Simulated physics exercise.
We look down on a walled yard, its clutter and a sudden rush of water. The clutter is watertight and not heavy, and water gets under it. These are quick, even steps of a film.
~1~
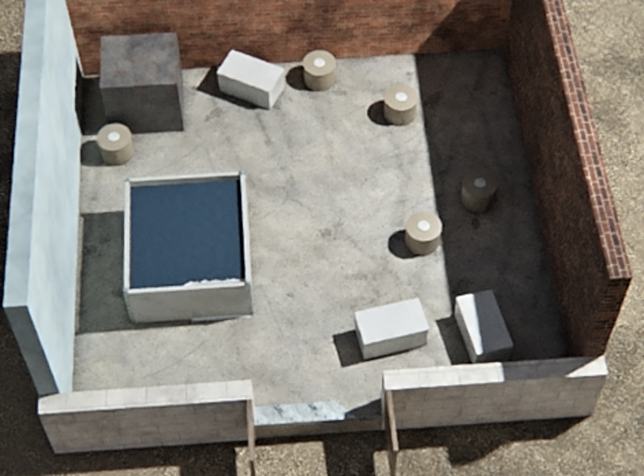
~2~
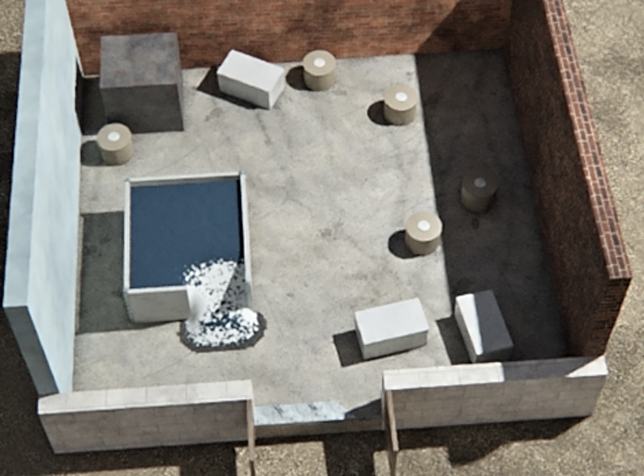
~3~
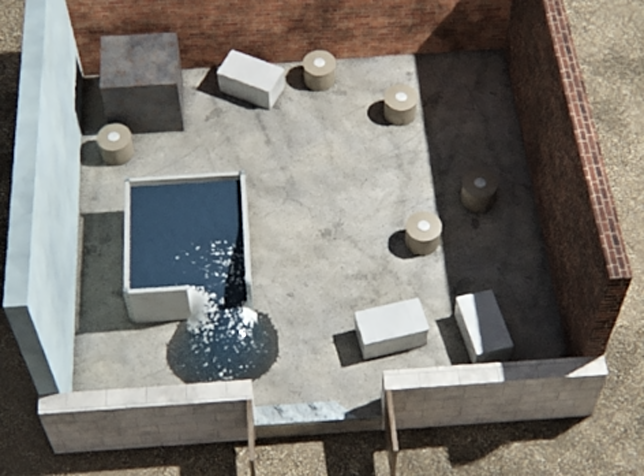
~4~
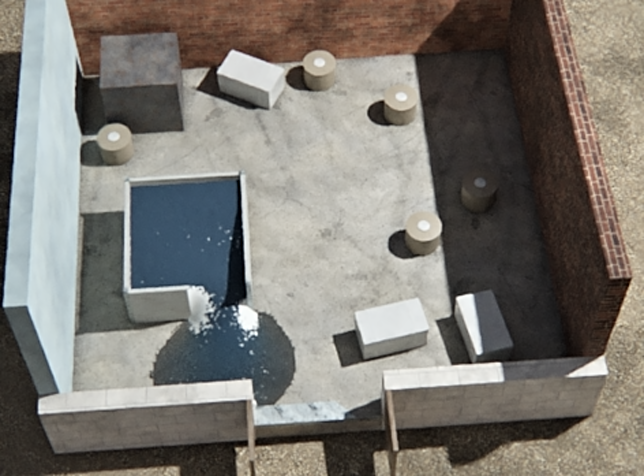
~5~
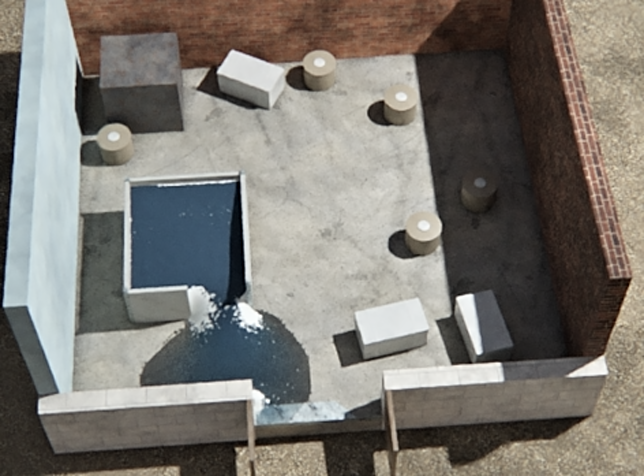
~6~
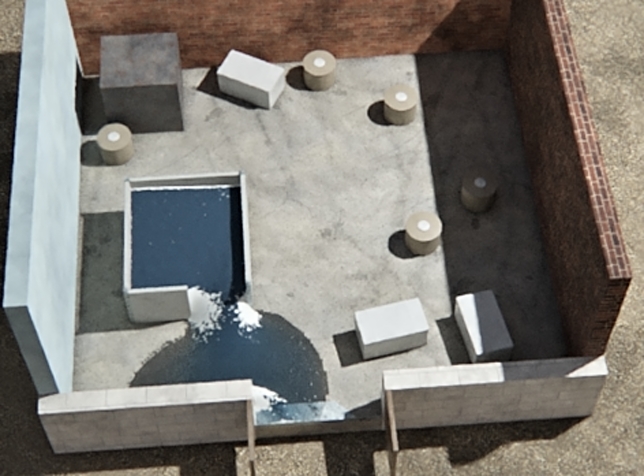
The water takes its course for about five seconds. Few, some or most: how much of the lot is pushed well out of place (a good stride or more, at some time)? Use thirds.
That comes to not even a third.
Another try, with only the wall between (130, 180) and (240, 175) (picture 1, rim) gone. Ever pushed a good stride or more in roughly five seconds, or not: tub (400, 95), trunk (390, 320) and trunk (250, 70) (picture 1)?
In that order: That far or more, not that far, pushed that far.
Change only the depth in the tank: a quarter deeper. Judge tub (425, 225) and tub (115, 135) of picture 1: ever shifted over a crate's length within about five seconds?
One after the other: Not that far, shifted that much.
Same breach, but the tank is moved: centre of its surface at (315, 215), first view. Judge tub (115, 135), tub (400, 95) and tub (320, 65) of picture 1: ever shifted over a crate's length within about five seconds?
In turn: Short of that, never so far, never so far.
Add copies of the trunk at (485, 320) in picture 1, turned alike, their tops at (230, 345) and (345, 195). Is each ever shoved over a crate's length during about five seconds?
One after the other: Yes, never so far.
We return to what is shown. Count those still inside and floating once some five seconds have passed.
1 of them.
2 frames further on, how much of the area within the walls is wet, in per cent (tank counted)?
About 20 per cent.
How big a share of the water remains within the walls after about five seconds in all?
Roughly 68 per cent.
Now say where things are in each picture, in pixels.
A tub at (424, 226) rests on the ground; a tub at (114, 137) rests on the ground; 0 of 8 have shifted, in the first frame.
A tub at (424, 226), on the bottom; a tub at (114, 137), on the bottom; 0 of 8 have shifted, in the second frame.
A tub at (424, 226) rests on the ground; a tub at (114, 137) rests on the ground; 0 of 8 have shifted, in the third frame.
A tub at (424, 226) rests on the ground; a tub at (114, 137), on the bottom; 0 of 8 have shifted, in the fourth frame.
A tub at (424, 226) rests on the ground; a tub at (114, 137), on the bottom; 0 of 8 have shifted, in the fifth frame.
A tub at (424, 226), on the bottom; a tub at (114, 137), on the bottom; 0 of 8 have shifted, in the sixth frame.
A moment on, 0 of 8 are well off their spots; 0 afloat.
Next, 0 of 8 are well off their spots; 0 afloat.
Later, 0 of 8 are well off their spots; 0 afloat.
In the end, 1 of 8 are well off their spots, and 1 have been at some point; 1 afloat.
